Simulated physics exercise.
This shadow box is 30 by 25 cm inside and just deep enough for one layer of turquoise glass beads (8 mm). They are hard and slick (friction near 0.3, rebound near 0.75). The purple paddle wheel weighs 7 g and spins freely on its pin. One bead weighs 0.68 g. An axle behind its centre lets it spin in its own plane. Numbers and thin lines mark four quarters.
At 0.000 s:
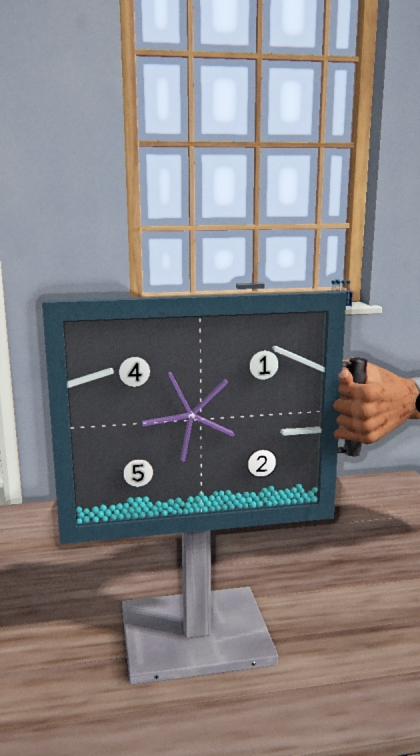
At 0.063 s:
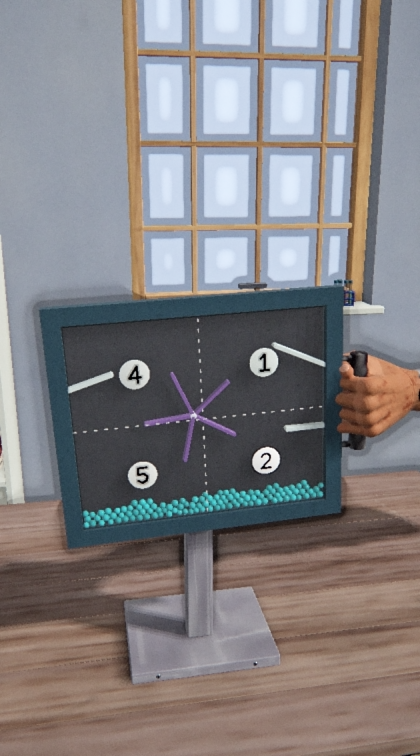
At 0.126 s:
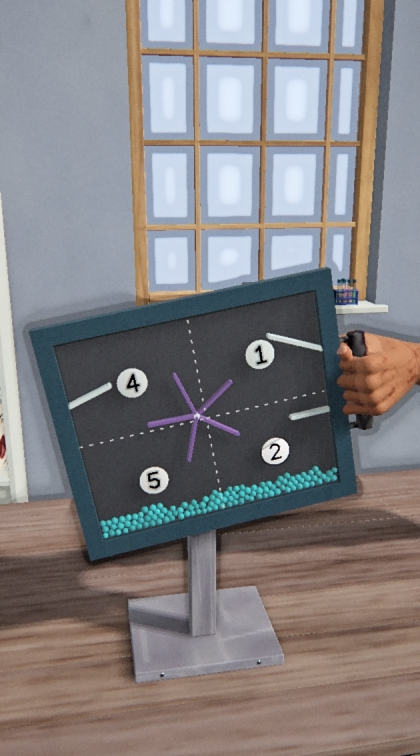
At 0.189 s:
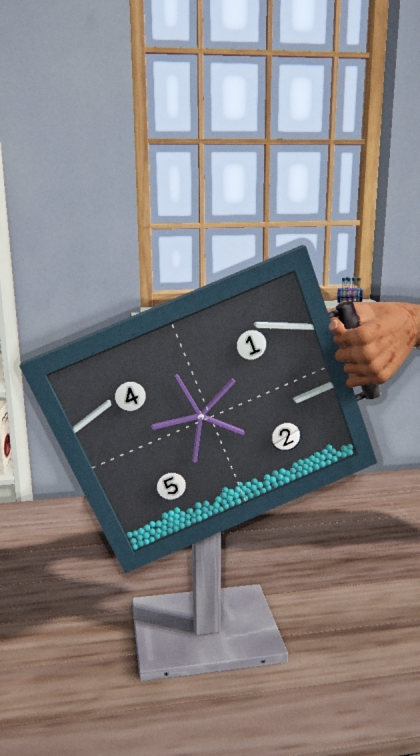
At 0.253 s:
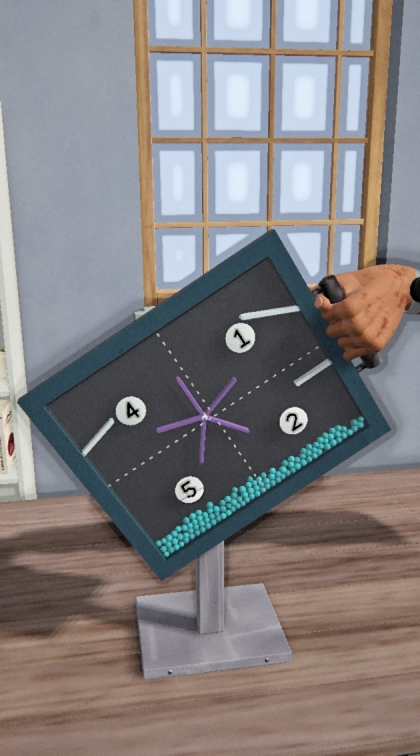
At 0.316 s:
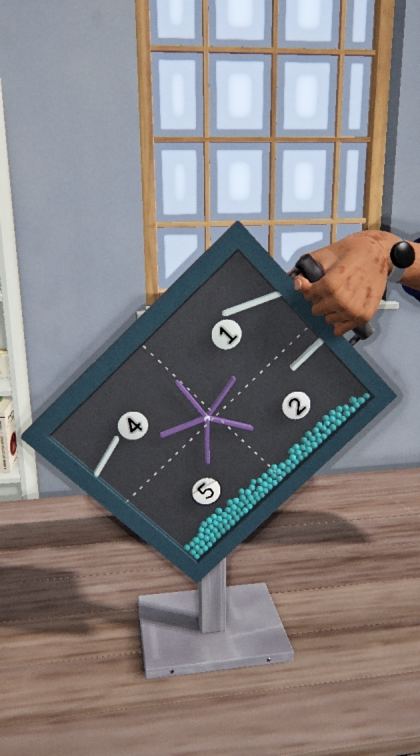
A teal-framed dark box with turquoise beads along its bottom edge stands on a grey pedestal on a wooden surface, seen from the front before a gridded window. Dashed lines cross behind a purple five-armed wheel, with numbered white discs and pale bars around it. A hand at the right grips a black handle and turns the box steadily anticlockwise, the beads staying banked along the tilting lower edge.
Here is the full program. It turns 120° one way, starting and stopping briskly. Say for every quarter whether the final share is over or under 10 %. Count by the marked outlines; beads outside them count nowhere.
Quarter 1: Under, quarter 2: Under, quarter 4: Over, quarter 5: Over 10 %.
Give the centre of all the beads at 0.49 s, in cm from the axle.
About 8 cm right and 9 cm below.
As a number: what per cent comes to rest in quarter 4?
Roughly 45 per cent.
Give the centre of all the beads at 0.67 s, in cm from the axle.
About 8 cm right and 11 cm below.
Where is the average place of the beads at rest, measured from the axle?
Some 8 cm right and 11 cm below.
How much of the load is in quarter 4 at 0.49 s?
About 0 per cent.
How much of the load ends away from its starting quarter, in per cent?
Roughly 60 per cent.
By 0.49 s, it stands 74° anticlockwise; the beads' middle is 8 cm right of and 9 cm below the centre; no. 2, 25 %, no. 5, 75 %.
By 0.67 s, it stands 105° anticlockwise; the beads' middle is 8 cm right of and 11 cm below the centre; no. 4, 20 %, no. 5, 80 %.
By 0.83 s, it stands 120° anticlockwise; the beads' middle is 8 cm right of and 10 cm below the centre; no. 4, 40 %, no. 5, 60 %.
All still by 2.9 s, it stands 120° anticlockwise; no. 1, 0 %, no. 2, 0 %, no. 4, 45 %, no. 5, 55 %.
